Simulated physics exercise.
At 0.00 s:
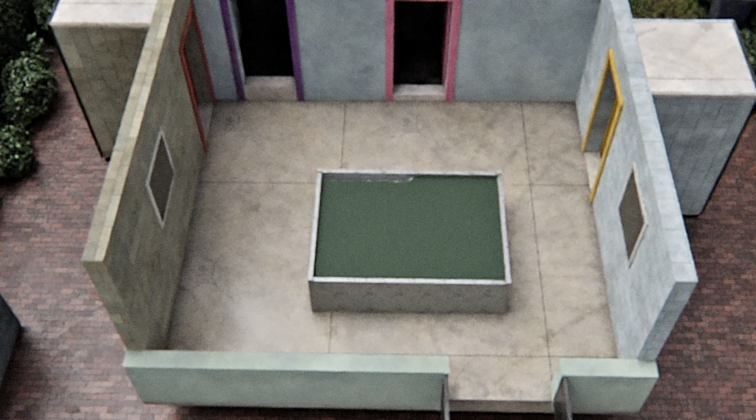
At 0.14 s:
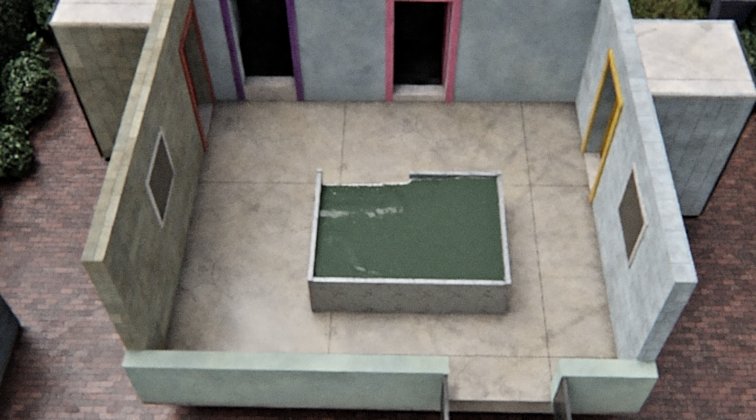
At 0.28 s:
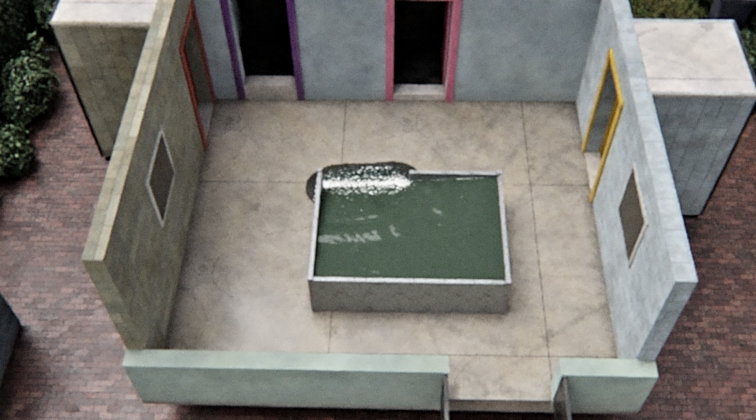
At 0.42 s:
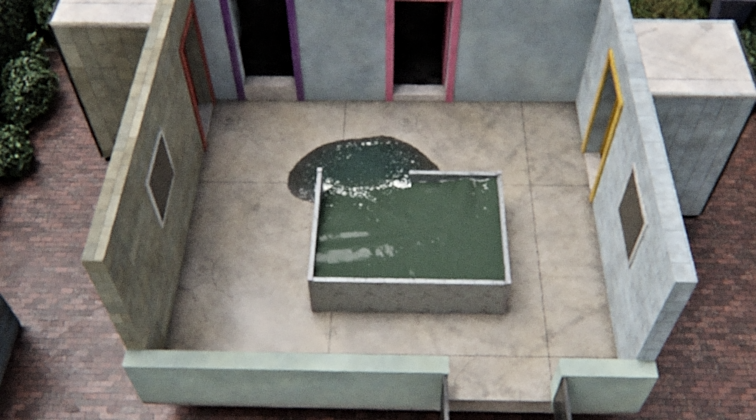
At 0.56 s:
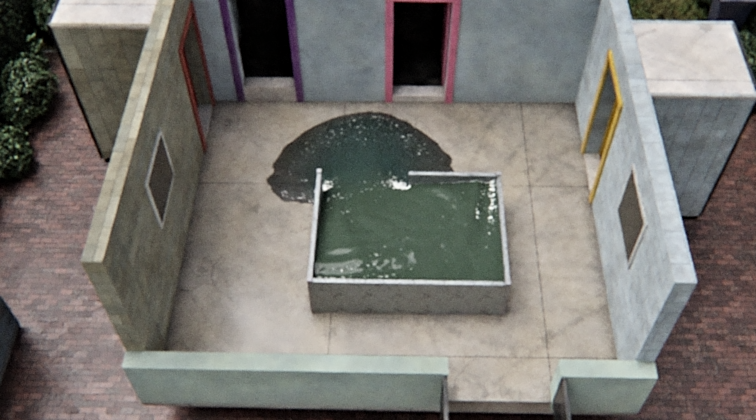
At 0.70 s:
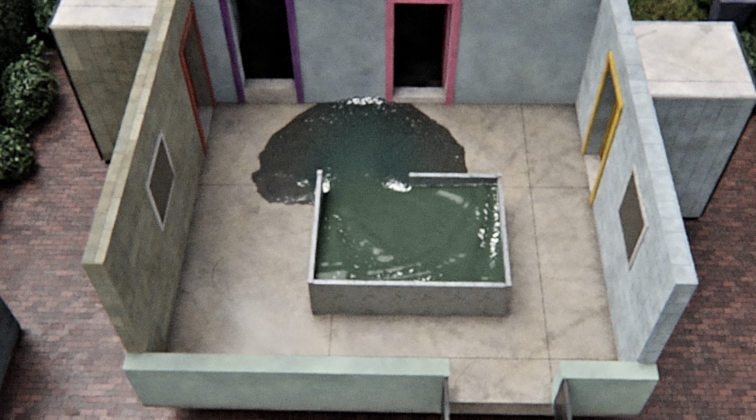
Dark green water in a rectangular tank stirs as part of the tank's far side opens, then pours through the gap onto the pale floor of a walled yard. The puddle fans outward behind the tank, spreading left and back towards the purple and pink doors while ripples cross the tank.
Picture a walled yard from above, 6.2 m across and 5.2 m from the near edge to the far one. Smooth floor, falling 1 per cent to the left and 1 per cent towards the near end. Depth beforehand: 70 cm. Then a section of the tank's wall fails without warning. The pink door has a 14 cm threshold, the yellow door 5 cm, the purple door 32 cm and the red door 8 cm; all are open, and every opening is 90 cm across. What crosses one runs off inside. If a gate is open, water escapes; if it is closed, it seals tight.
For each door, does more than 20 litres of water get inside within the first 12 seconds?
As I see it, at the pink door the amount will climb above the limit, at the yellow door the amount will climb above the limit, at the purple door the amount will stay short of the limit, at the red door the amount will climb above the limit.
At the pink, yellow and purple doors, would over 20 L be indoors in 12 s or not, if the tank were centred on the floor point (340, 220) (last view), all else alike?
Then: Pink below, yellow above, purple over.
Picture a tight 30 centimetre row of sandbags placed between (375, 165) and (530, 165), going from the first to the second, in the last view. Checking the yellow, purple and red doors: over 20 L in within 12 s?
So yellow comes out too high, purple comes out low enough and red comes out too high.
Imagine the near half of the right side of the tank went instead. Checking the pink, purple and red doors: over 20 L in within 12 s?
Pink: Within the limit; purple: Within the limit; red: Exceeding the limit.
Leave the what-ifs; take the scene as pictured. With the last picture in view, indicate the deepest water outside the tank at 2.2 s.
In the last picture, around (226, 103).
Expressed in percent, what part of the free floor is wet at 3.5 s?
Covered: Roughly 55 per cent.
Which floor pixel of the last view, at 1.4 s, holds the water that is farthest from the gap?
About pixel (215, 103).
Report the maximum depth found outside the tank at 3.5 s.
Depth max: Approx. 30 cm.
After 1.4 s water covers 30 % of the floor and is deepest (42 cm) near (345, 202); pink door 28 cm at the sill, 20 L in, yellow door not reached, purple door 24 cm at the sill, 0 L in, red door not reached.
After 2.2 s water covers 35 % of the floor and is deepest (48 cm) near (226, 103); pink door 27 cm at the sill, 73 L in, yellow door not reached, purple door 27 cm at the sill, 0 L in, red door 35 cm at the sill, 79 L in.
After 3.5 s water covers 55 % of the floor and is deepest (30 cm) near (215, 103); pink door 22 cm at the sill, 126 L in, yellow door 11 cm at the sill, 6 L in, purple door 21 cm at the sill, 0 L in, red door 29 cm at the sill, 338 L in.
After 7.0 s water covers 95 % of the floor and is deepest (17 cm) near (160, 380); pink door 11 cm at the sill, 147 L in, yellow door 7 cm at the sill, 46 L in, purple door 14 cm at the sill, 0 L in, red door 17 cm at the sill, 610 L in.
After 12.0 s water covers 100 % of the floor and is deepest (14 cm) near (160, 380); pink door 4 cm at the sill, 147 L in, yellow door 3 cm at the sill, 53 L in, purple door 8 cm at the sill, 0 L in, red door 10 cm at the sill, 676 L in.
